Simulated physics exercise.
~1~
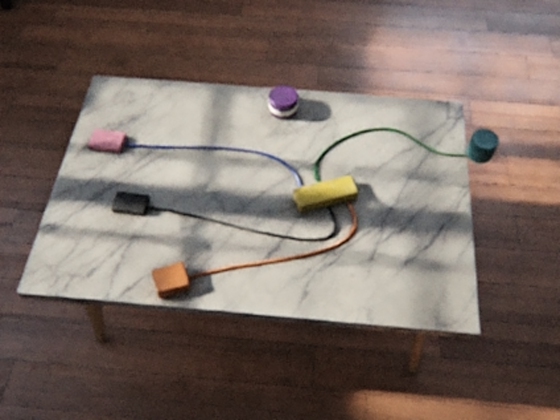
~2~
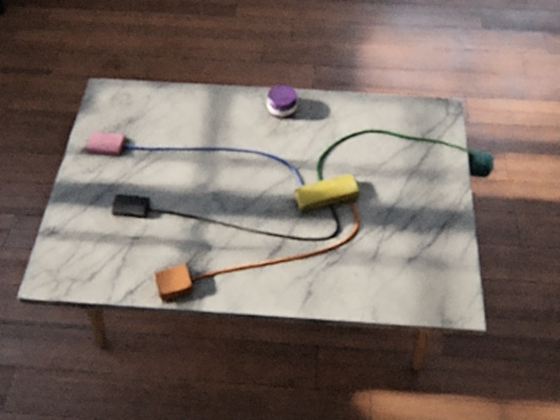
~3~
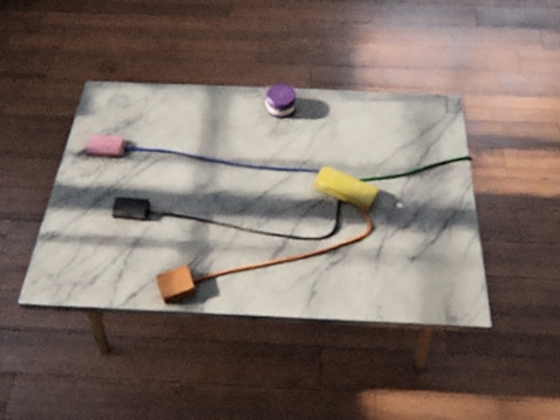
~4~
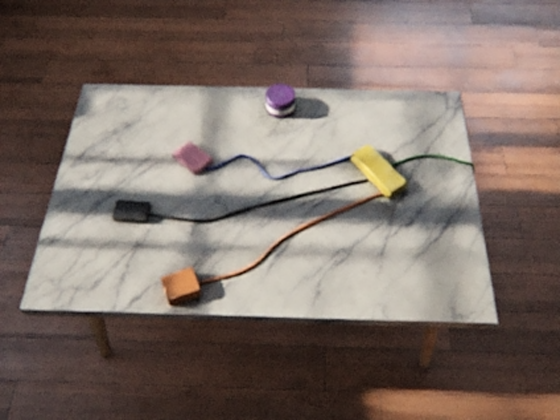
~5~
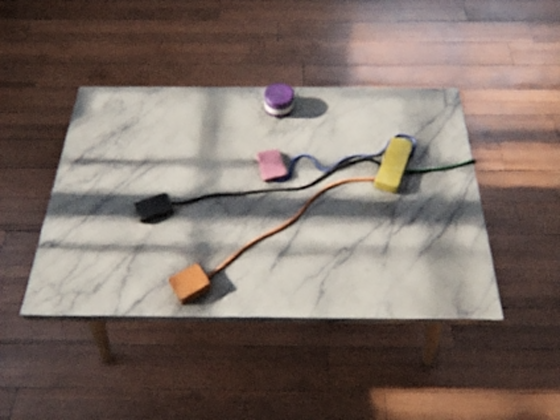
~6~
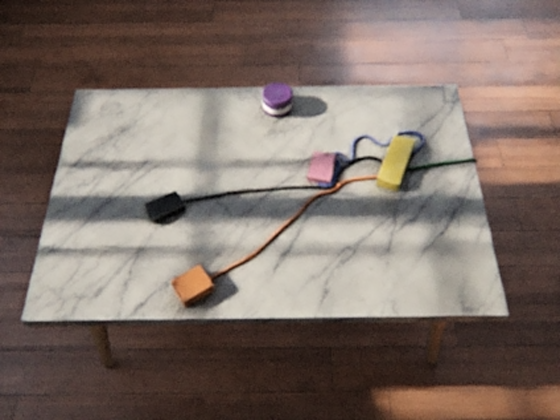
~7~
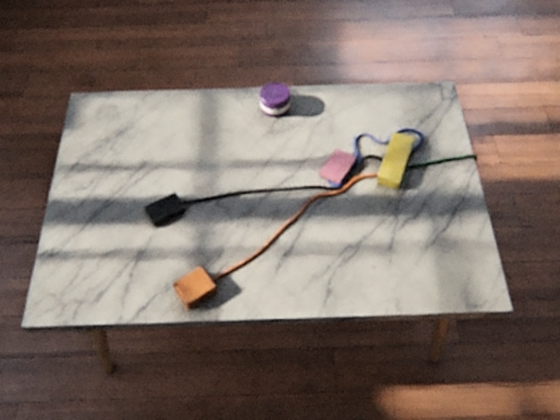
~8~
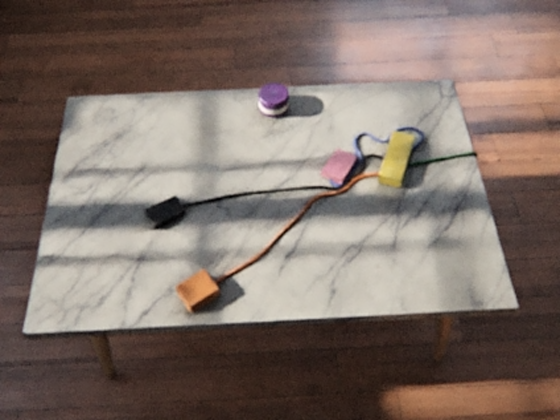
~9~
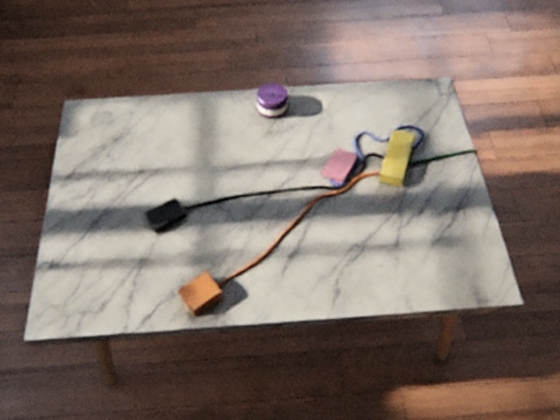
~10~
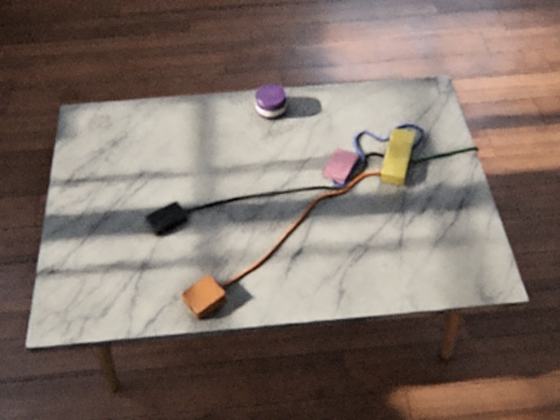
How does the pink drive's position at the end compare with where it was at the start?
It starts near the left side of the table, well away from the yellow strip, and ends up on the right half, just to the left of the strip.
A teal speaker tips over the right edge of a marble-topped table, its green cable running back to a yellow power strip, and drops out of sight. The strip swings round and is pulled to the right. Its blue cable then drags the pink drive across the surface, while the black charger slides a little the same way and the orange reader shifts slightly. The purple canister stays by the far edge. At the end the pink drive rests right beside the yellow strip, with the green cable still stretched over the right edge.
